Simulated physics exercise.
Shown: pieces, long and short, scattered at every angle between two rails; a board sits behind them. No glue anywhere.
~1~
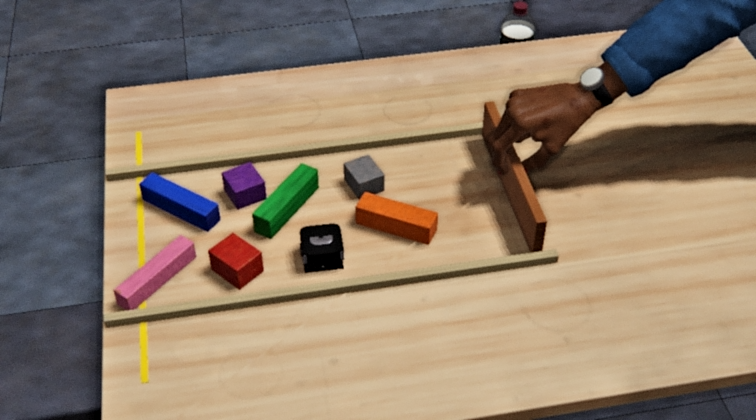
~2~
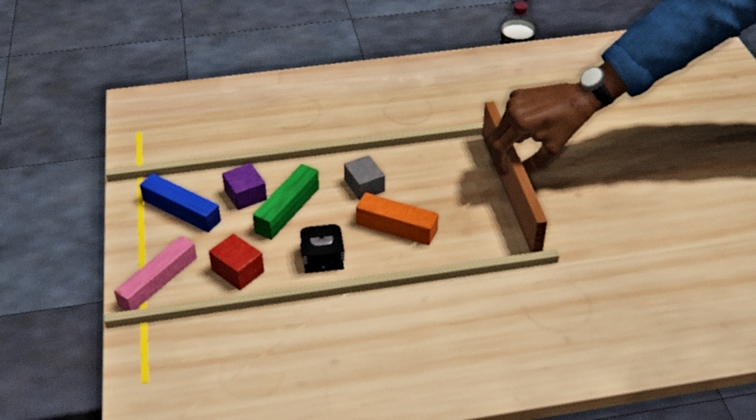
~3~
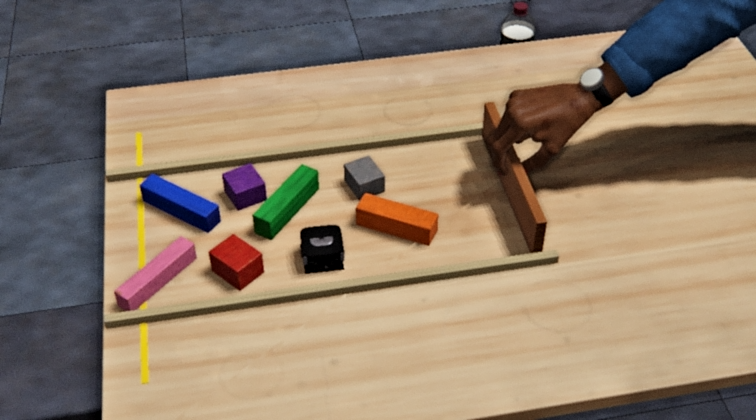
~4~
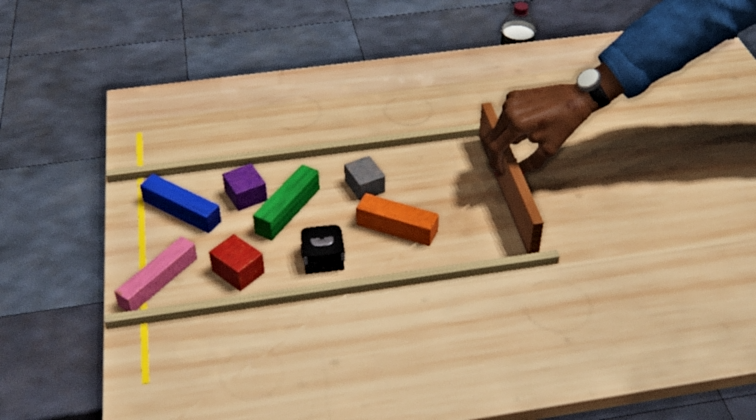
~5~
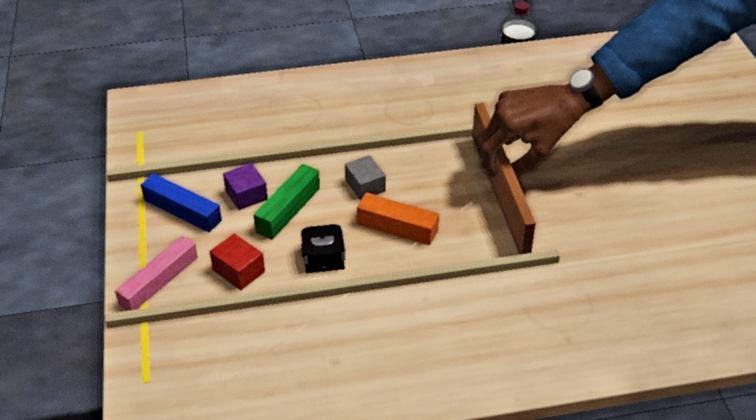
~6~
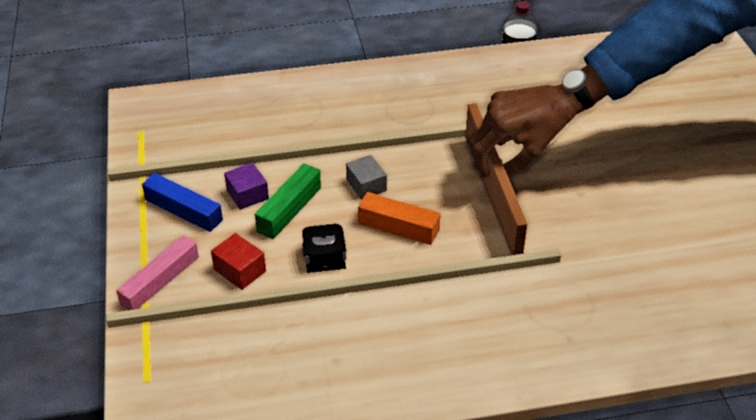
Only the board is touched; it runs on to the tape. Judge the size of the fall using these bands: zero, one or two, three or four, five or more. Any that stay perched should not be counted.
Fallen: Five plus.
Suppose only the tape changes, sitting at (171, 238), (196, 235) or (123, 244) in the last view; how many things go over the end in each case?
Going through each try, you'd get 3, 1 and 6.
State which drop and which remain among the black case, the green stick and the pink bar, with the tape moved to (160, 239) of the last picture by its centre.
Lab note - black case not toppled, green stick not toppled, pink bar toppled.
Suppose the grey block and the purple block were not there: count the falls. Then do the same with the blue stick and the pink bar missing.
The first count is 3 and the second is 3.
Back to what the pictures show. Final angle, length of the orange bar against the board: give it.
Close to 0°.
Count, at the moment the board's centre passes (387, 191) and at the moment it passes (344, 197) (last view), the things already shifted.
2 by the first point, 4 by the second.
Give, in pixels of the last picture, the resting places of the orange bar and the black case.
First (130, 245), then (123, 294).
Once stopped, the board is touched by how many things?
At rest, 3 are in contact.
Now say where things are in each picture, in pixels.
In the first picture, pink bar (156, 273); blue stick (180, 202); red block (236, 261); board (512, 175); tape (141, 242).
In the second picture, blue stick (180, 203); board (512, 175).
In the third picture, red block (237, 262); purple block (244, 187).
In the fourth picture, pink bar (157, 274); green stick (287, 202).
In the fifth picture, blue stick (181, 203); black case (323, 249).
In the sixth picture, pink bar (159, 273); blue stick (182, 202); red block (239, 261); board (494, 177); tape (144, 241).
Soon after, none off yet; pink bar at rest near (159, 273); blue stick at rest near (182, 202); red block at rest near (239, 261).
After that, none off yet; pink bar at rest near (159, 273); blue stick at rest near (179, 202); red block displaced a little near (222, 267).
And then, none off yet; pink bar displaced a little near (125, 275); blue stick displaced about its own width near (106, 204); red block displaced well along near (151, 286).
In the end, the number that fall off is five or more; gone, green stick, purple block, red block, blue stick and pink bar.
